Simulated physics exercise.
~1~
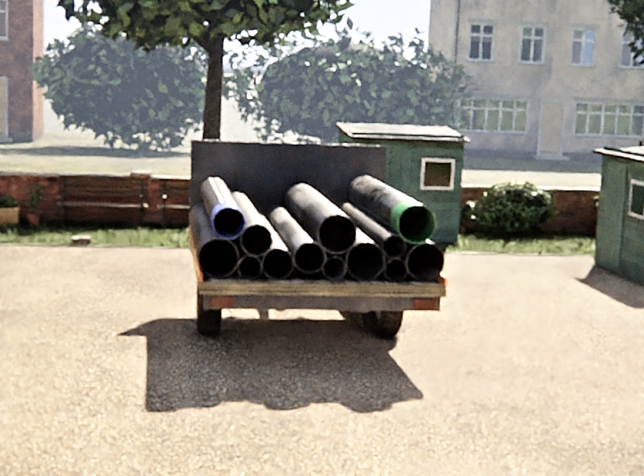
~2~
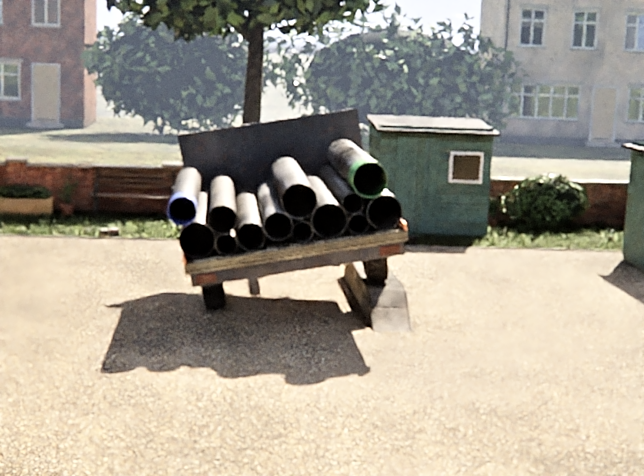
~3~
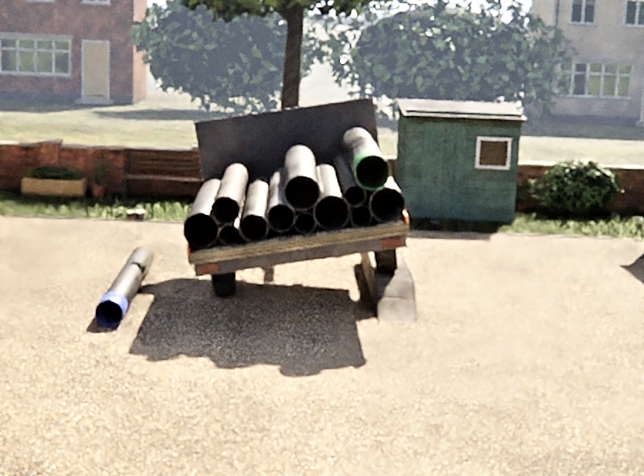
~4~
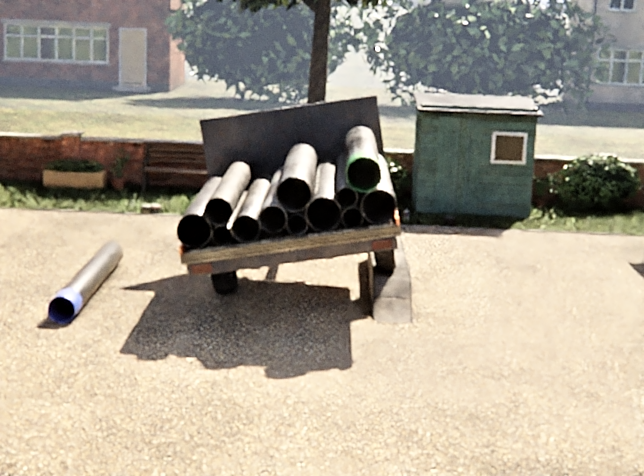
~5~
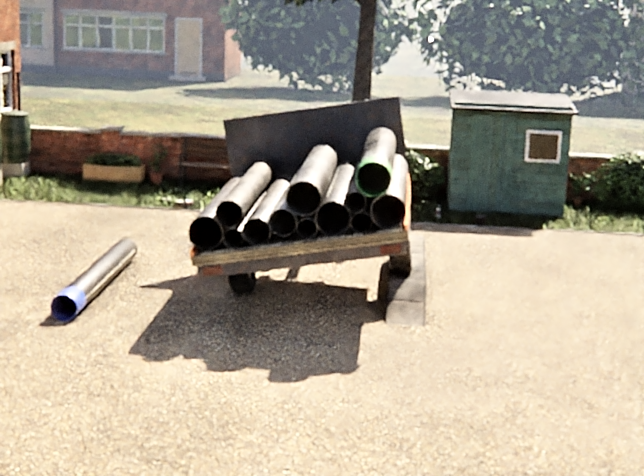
In the video, a flatbed trailer stacked with dark pipes tilts to the left as its right wheel mounts a kerb, and the blue-marked pipe rolls off the left side onto the ground, while the green-marked pipe stays on the leaning deck.
